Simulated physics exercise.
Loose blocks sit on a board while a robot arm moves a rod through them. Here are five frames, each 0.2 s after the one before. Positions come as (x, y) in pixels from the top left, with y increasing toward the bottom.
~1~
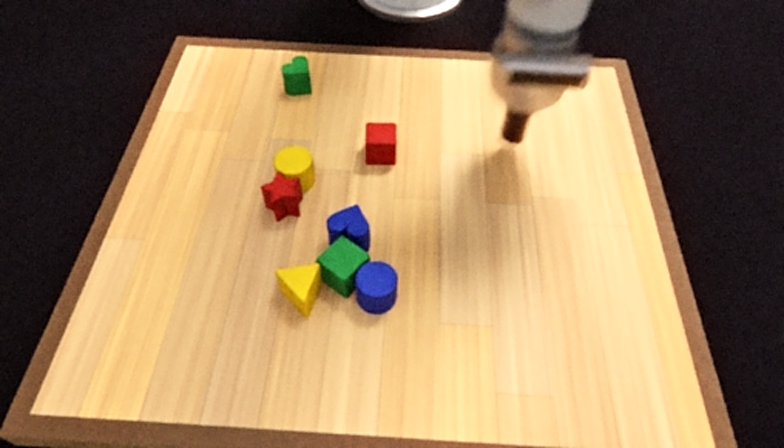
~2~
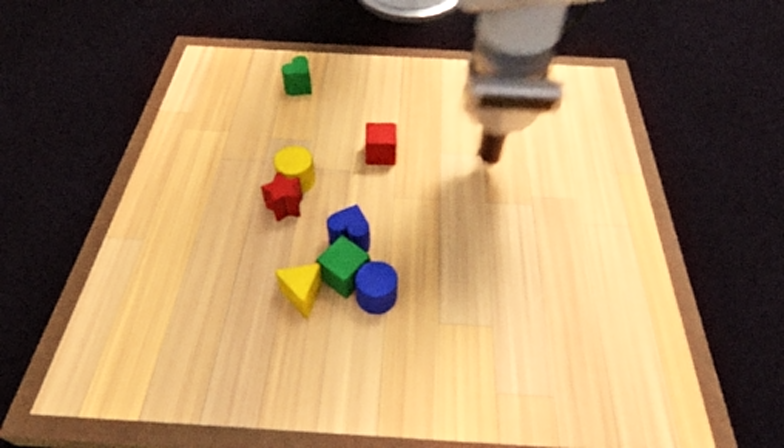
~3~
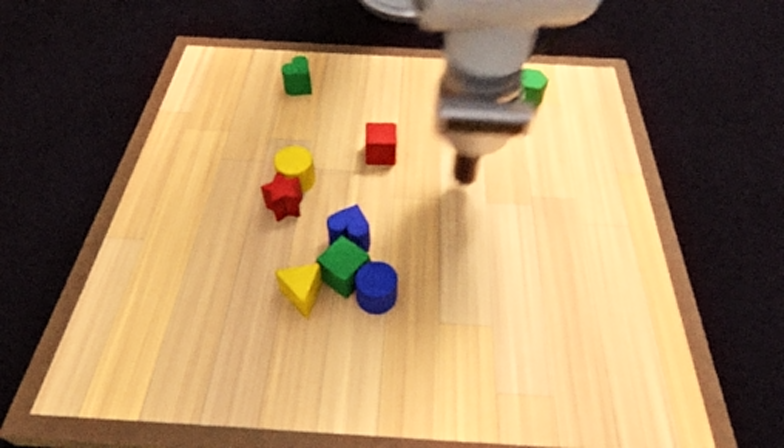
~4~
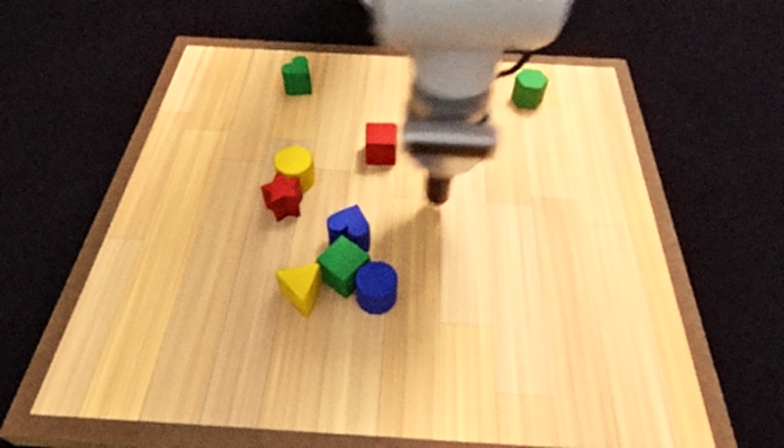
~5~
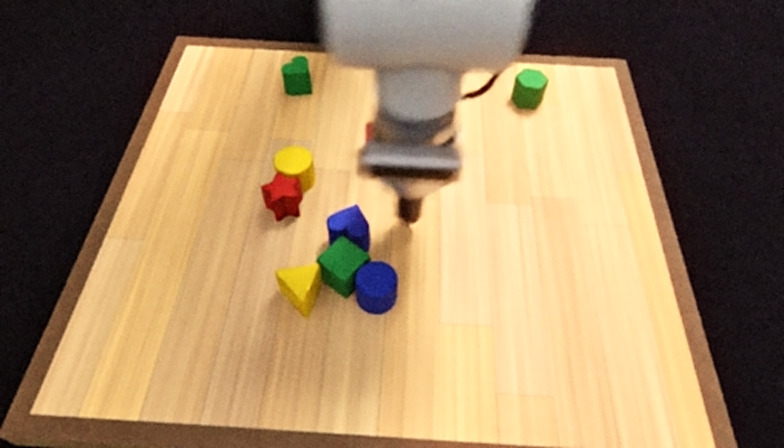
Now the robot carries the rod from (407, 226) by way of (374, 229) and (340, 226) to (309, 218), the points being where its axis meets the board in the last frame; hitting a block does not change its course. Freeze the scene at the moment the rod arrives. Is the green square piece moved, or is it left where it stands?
That one stays where it is.
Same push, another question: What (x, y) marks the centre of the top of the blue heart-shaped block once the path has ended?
Pixel (320, 229).
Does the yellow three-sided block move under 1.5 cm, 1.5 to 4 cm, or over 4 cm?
If I had to pick, the yellow three-sided block travels less than 1.5 cm here.
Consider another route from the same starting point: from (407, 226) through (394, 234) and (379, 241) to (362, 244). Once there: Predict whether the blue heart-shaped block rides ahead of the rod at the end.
As far as I can tell, the blue heart-shaped block is still leading the way in front of the rod.
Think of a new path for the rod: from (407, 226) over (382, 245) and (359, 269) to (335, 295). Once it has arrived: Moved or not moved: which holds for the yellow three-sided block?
The result: It moves.
The first path, step by step. One third of the way, rod at (373, 218); blue heart-shaped block at (345, 221).
Two thirds of the way, rod at (338, 214); yellow three-sided block at (296, 281); blue heart-shaped block at (320, 229), turned 55° anticlockwise.
At the end, rod at (307, 206); red star block at (277, 184); yellow three-sided block at (296, 281); green square piece still; blue heart-shaped block at (320, 229), turned 55° anticlockwise.
